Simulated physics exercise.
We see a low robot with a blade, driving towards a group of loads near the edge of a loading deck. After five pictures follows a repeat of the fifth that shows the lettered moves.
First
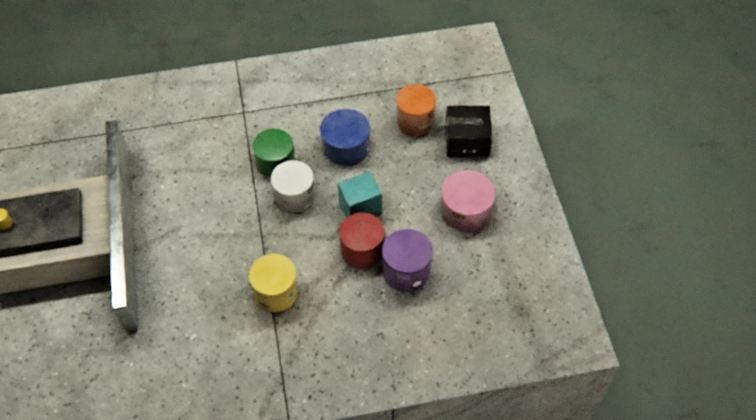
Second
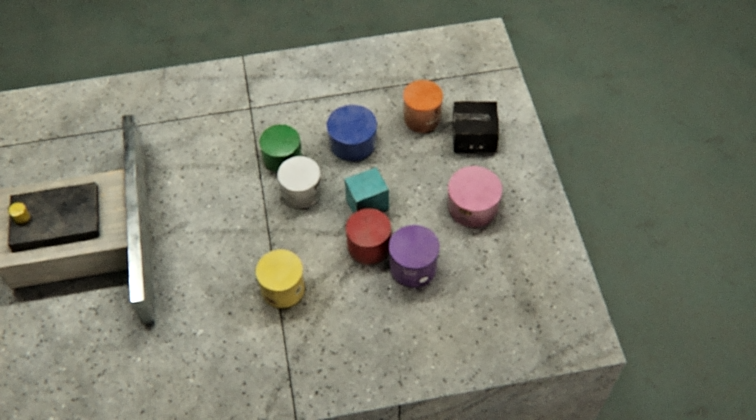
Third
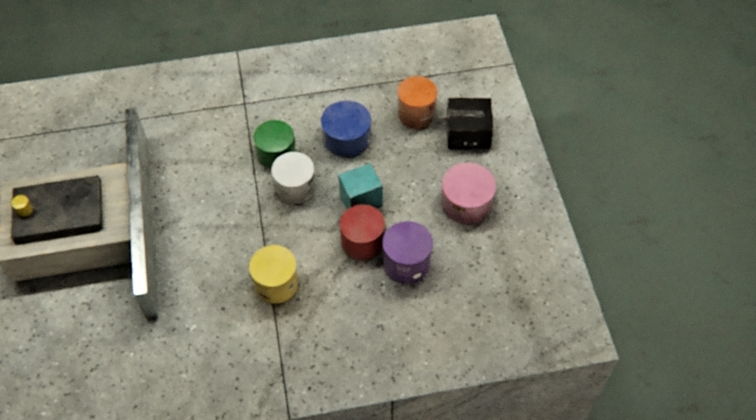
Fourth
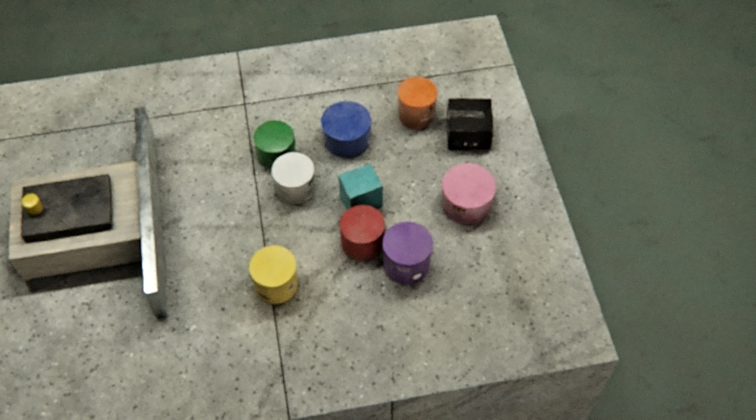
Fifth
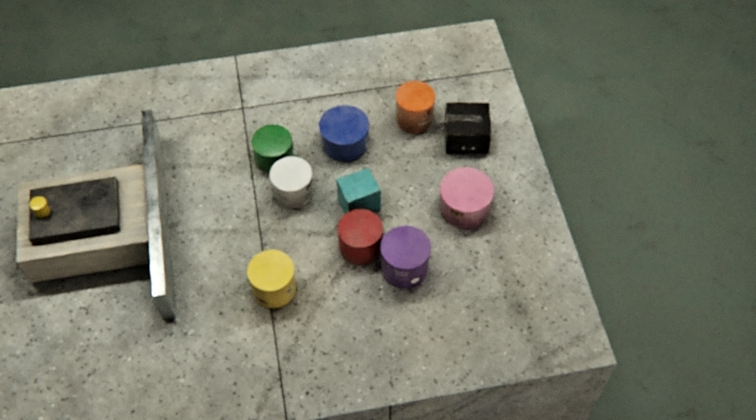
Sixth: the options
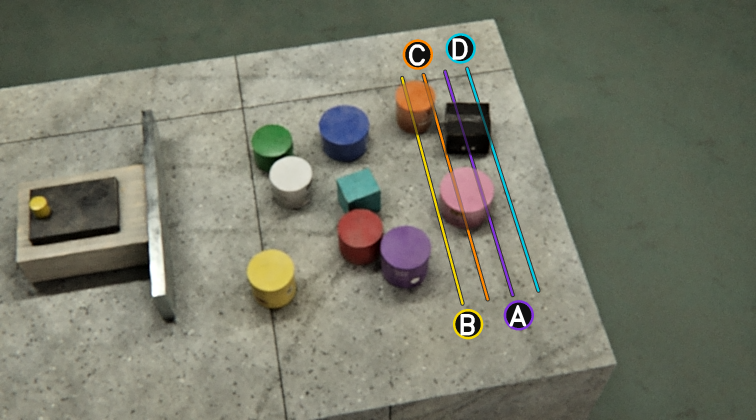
On a speckled grey stone deck, a low wooden robot with a dark top and an upright metal blade sits at the left, facing a cluster of colourful pails, a turquoise crate and a black object. The robot creeps a short way right, while the loads stay in place and a gap remains.
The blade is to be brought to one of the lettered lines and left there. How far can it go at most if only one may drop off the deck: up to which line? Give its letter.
No second one falls up to A.
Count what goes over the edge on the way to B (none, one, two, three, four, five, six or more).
By then, none.
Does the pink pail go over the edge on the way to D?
Yes.
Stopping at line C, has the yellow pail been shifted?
By then, yes.
On the marked copy, A at (476, 174); B at (430, 182); C at (453, 178); D at (500, 171).
Following A. Soon after the start, robot (201, 189); yellow pail (315, 272); green canister (292, 146).
Later, robot (317, 171); black box (482, 127); orange pail (454, 83).
In the end, robot (409, 157); pink pail (545, 181); black box (527, 132); none fallen.
As for the rest, B is within the limit but short; C is within the limit but short; D drops two.
